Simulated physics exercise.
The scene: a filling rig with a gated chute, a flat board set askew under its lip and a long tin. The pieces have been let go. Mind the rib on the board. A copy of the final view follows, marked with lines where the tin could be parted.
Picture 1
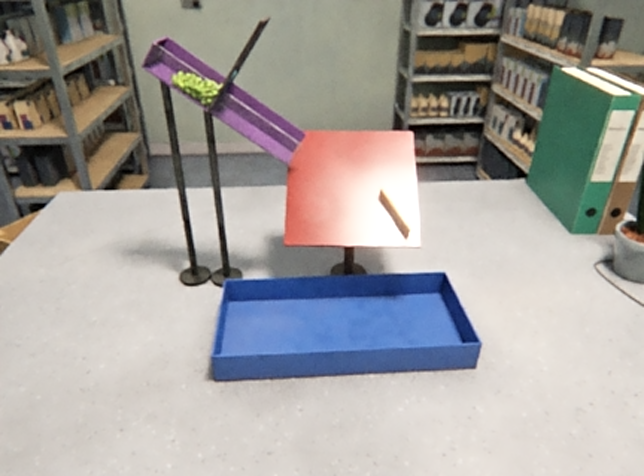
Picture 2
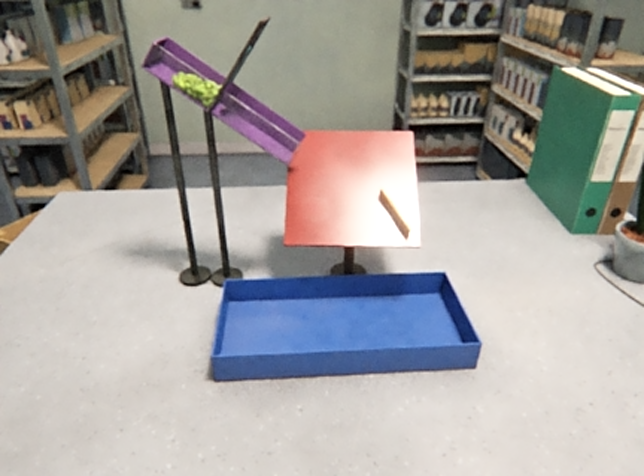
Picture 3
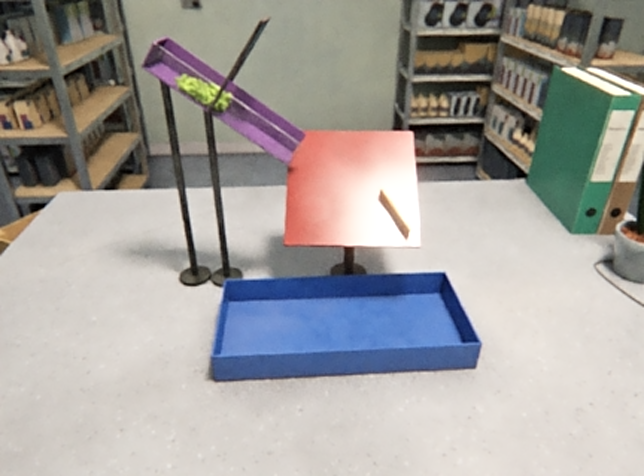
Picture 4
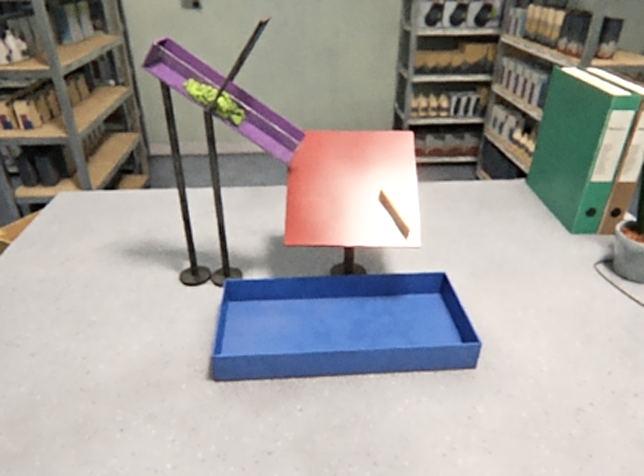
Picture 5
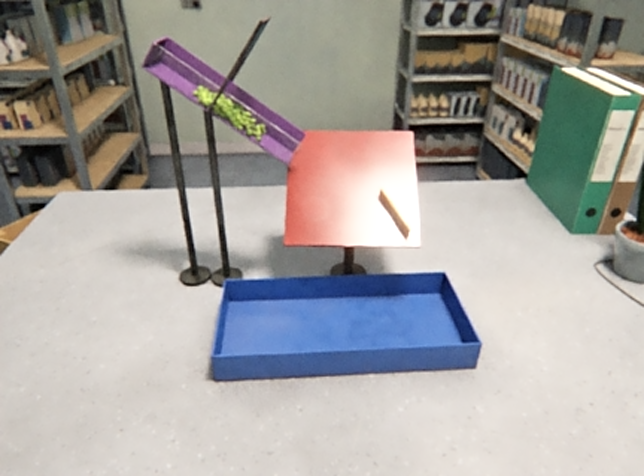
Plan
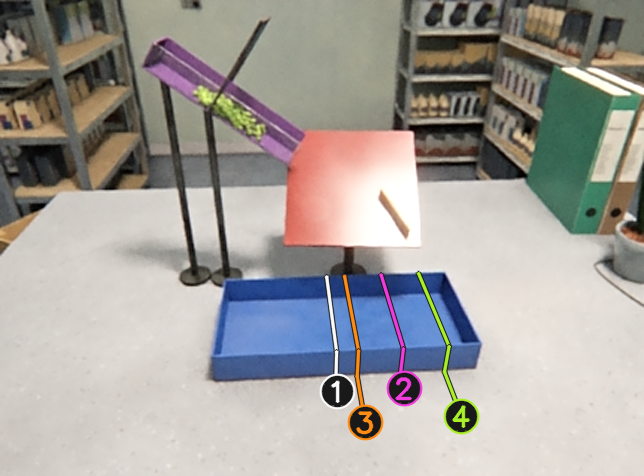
Small green pieces slide a short way down a sloping purple chute toward a red board.
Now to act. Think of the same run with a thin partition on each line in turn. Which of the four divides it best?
Line 2 does it best.
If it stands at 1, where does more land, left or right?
Right.
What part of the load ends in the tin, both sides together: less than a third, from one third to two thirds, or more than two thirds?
It is more than two thirds.
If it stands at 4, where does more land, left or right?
More lands on the left.
On the marked copy, line 1 crosses the front rim at (336, 350); line 2 crosses the front rim at (403, 347); line 3 crosses the front rim at (358, 349); line 4 crosses the front rim at (448, 345).
Choosing 1, of what is caught, a stray few on the left of the divider, nearly all on the right.
Choosing 2, of what is caught, about half on the left of the divider, about half on the right.
Choosing 3, of what is caught, a small part on the left of the divider, most on the right.
Choosing 4, of what is caught, nearly all on the left of the divider, a small part on the right.
